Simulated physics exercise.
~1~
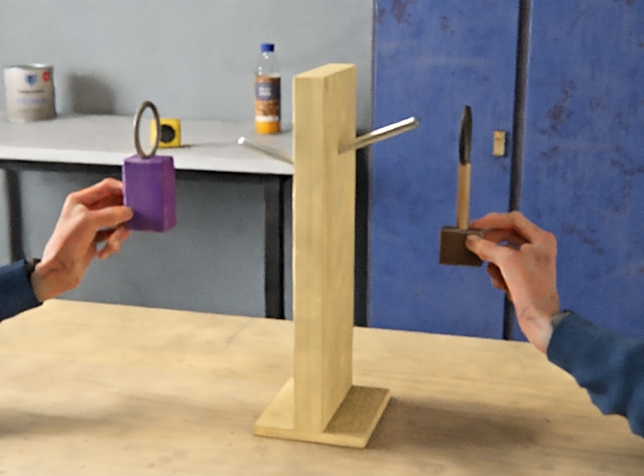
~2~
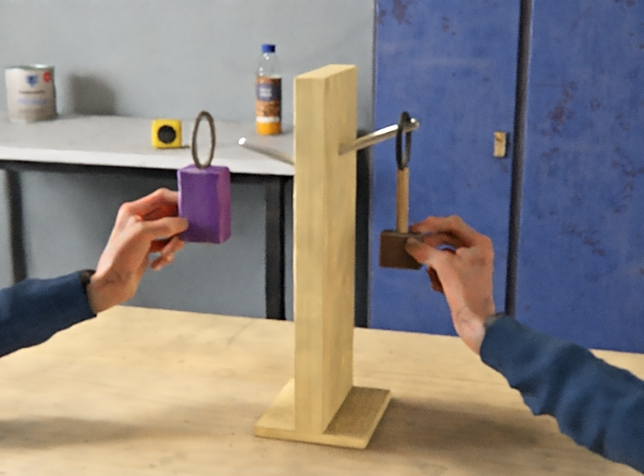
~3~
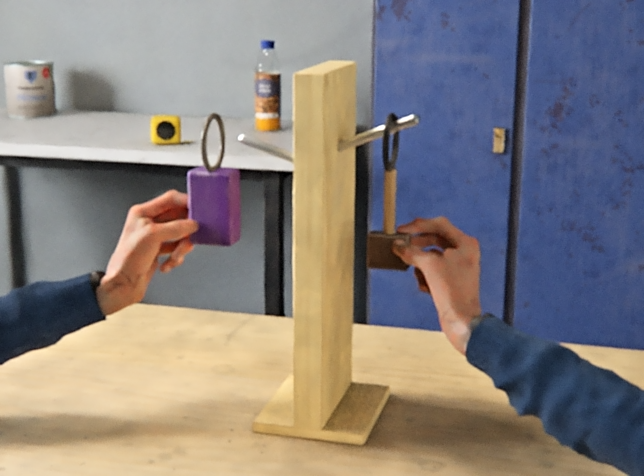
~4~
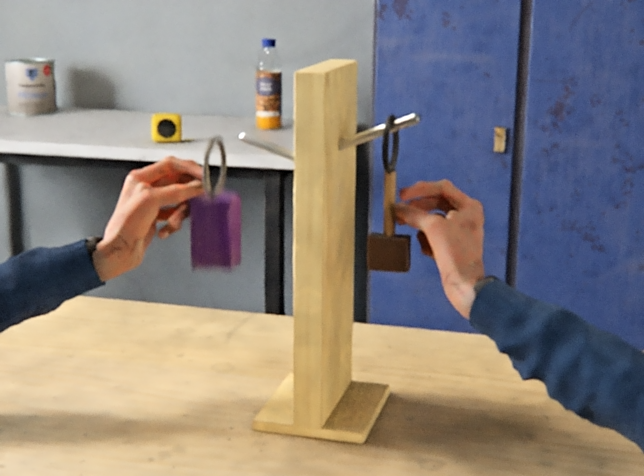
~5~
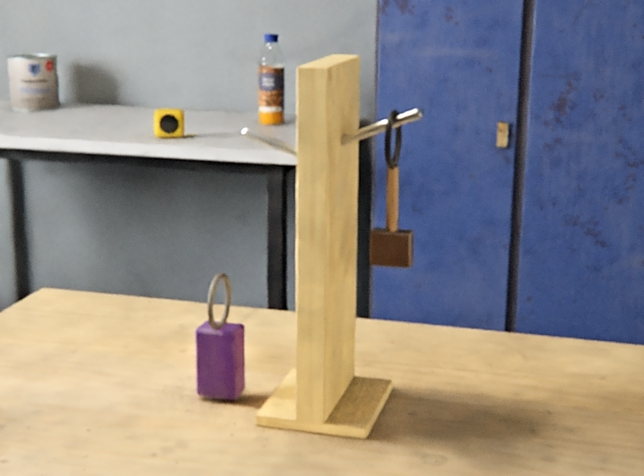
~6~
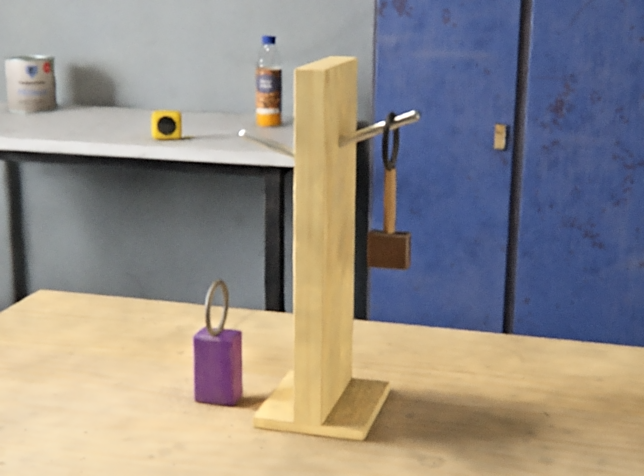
Two hands releasing objects beside a wooden peg stand, the brown brush hanging from the right peg, the purple pouch dropping to the table.
